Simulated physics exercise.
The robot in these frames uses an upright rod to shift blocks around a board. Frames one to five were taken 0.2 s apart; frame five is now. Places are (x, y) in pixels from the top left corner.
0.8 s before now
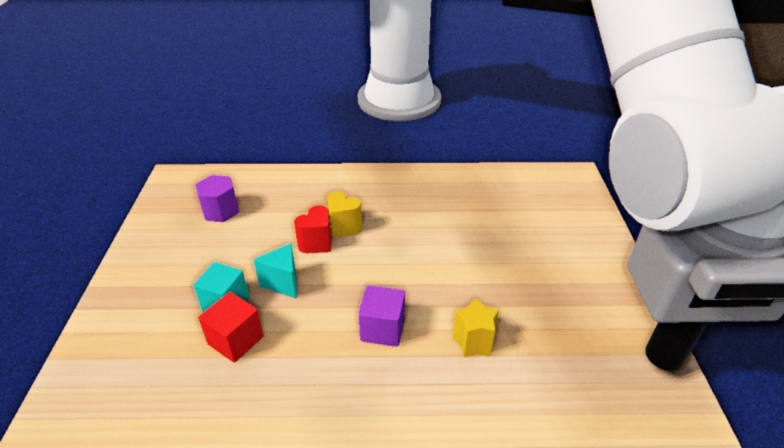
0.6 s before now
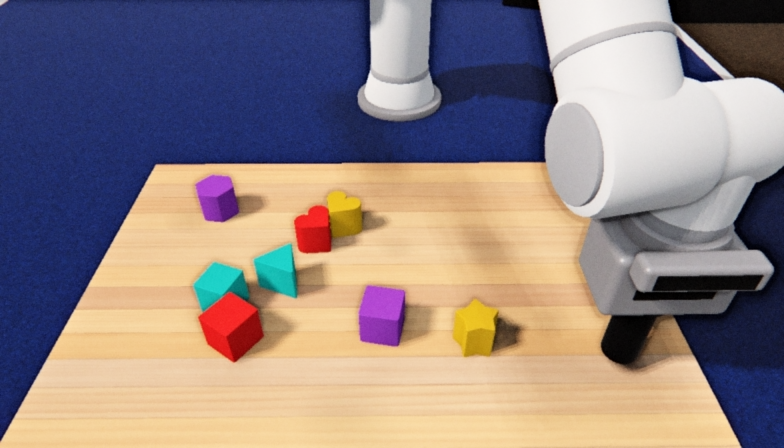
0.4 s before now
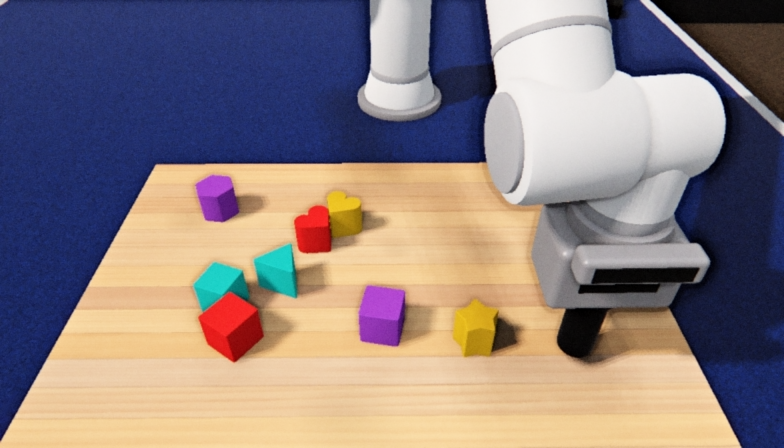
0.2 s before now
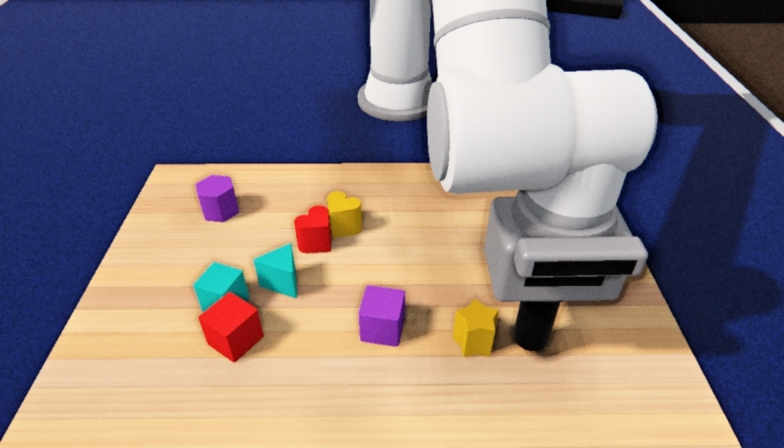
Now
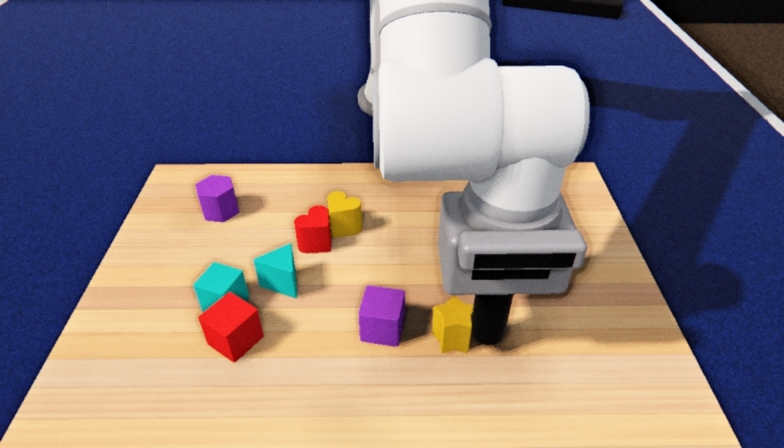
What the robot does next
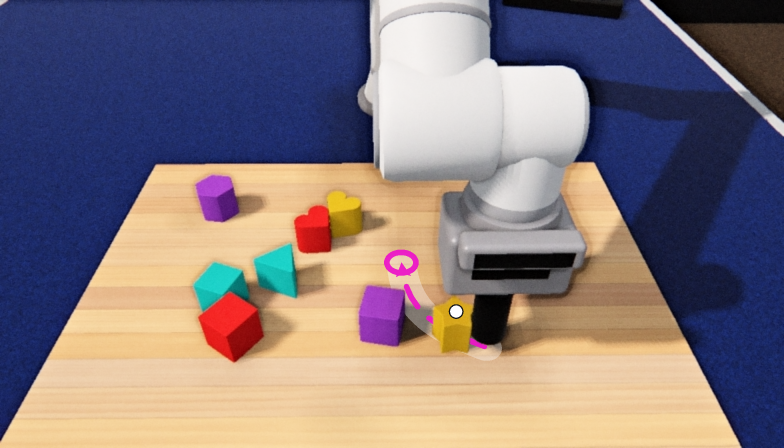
White robot arm sweeping a black rod left across a wooden board and nudging a yellow star block toward a purple cube.
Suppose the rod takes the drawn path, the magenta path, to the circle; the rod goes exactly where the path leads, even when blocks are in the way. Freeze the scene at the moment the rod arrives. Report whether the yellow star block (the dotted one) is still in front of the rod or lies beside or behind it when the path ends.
Shed along the way.
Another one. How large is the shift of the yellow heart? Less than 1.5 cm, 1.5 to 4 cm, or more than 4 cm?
Less than 1.5 cm.
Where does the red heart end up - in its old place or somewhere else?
It is not moved.
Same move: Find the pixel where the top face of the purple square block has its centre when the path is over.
If I read the scene right, the answer is (353, 297).
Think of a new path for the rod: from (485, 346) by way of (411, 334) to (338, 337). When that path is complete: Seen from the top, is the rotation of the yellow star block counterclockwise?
No, I don't think so.
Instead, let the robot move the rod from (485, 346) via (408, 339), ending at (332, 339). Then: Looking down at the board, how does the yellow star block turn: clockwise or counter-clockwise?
Viewed from above: Clockwise.
The line goes from (485, 346) via (439, 325) and (410, 295), ending at (401, 262); the dot is on the yellow star block.
The first path, step by step. One third of the way, rod at (439, 311); purple square block at (369, 299), turned 25° anticlockwise; yellow star block at (408, 293).
Two thirds of the way, rod at (410, 281); purple square block at (353, 297), turned 55° anticlockwise; yellow star block at (382, 276), turned 40° anticlockwise.
At the end, rod at (402, 249); red heart unmoved; yellow heart unmoved; purple square block at (353, 297), turned 55° anticlockwise; yellow star block at (381, 275), turned 45° anticlockwise.
